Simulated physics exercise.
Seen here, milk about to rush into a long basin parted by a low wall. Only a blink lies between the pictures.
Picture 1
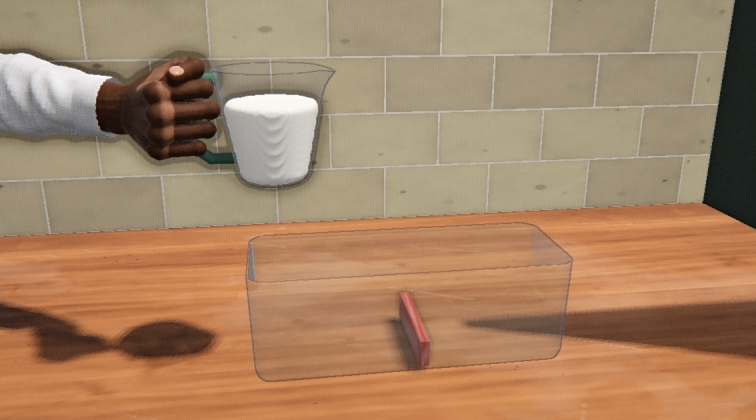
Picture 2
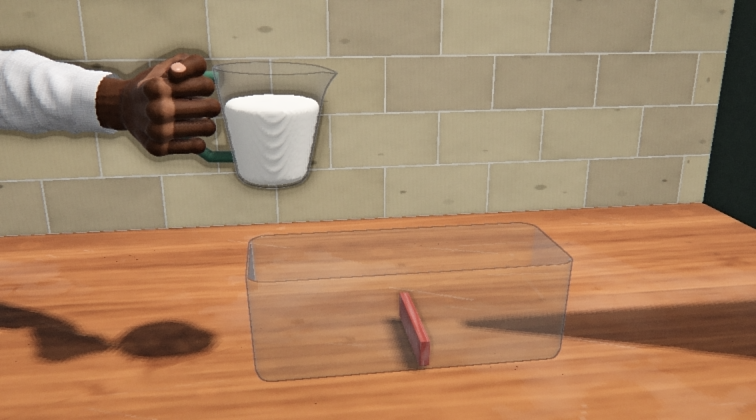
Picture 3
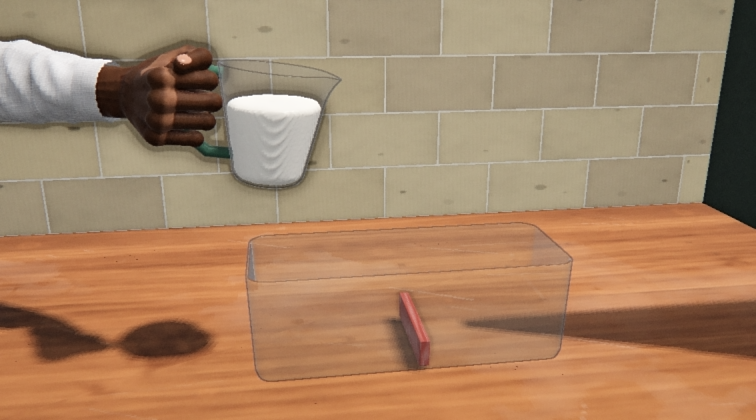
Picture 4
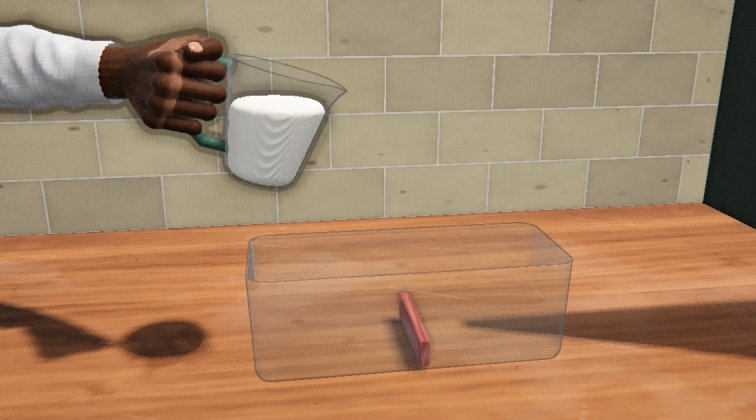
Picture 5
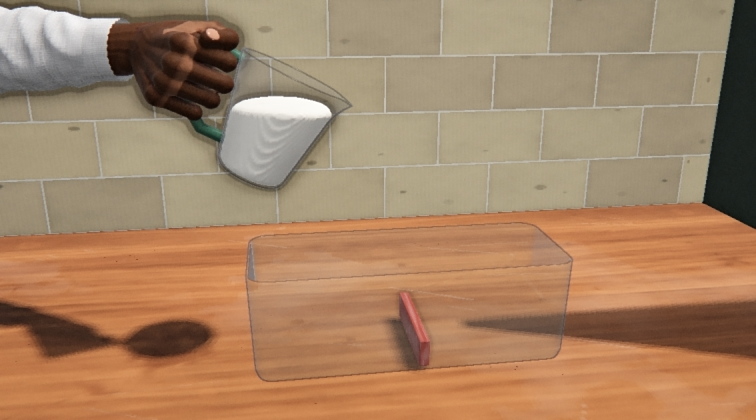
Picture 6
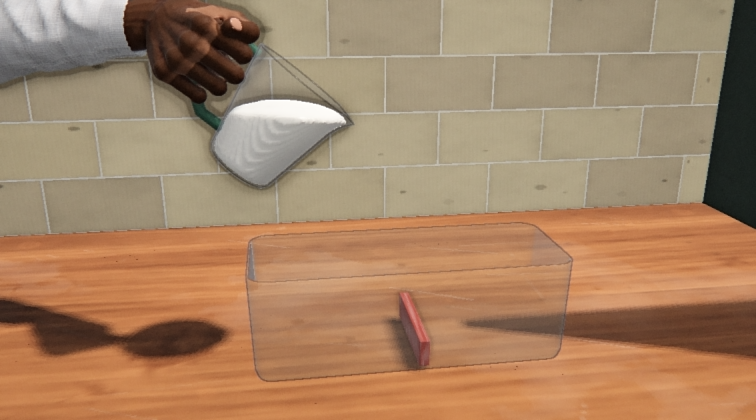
A dark-skinned hand in a white sleeve, at upper left, holds a clear jug of milk by its green handle, keeping it nearly upright at first, then tilting it steadily to the right as the milk slides toward the lip. Below, a long, clear basin with a low red wall inside sits on a wooden counter. The fixed view looks slightly down, with pale green-grey tiles behind.
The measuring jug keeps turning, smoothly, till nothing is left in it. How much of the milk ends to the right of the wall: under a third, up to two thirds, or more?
In the end less than a third is right of the wall.
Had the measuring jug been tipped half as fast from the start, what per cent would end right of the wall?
Roughly 20 in a hundred.
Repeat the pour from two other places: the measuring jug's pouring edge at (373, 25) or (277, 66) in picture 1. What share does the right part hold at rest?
In turn 85 and 15 in a hundred.
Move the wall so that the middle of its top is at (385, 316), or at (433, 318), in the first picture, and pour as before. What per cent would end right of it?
The first gives 60 %, the second 15 %.
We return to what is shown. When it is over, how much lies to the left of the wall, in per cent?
It comes to 80 per cent or so.
A moment on, the measuring jug is tipped right over and 47 per cent is still to pour, 20 is left of the wall and 1 right of it.
Next, the measuring jug is tipped right over and 5 per cent is still to pour, 81 is left of the wall and 3 right of it.
Then the measuring jug is tipped right over and 0 per cent is still to pour, 84 is left of the wall and 9 right of it.
Later the measuring jug is tipped right over and 0 per cent is still to pour, 83 is left of the wall and 11 right of it.
In the end 82 per cent lies left of the wall, 12 right of it and 6 outside.
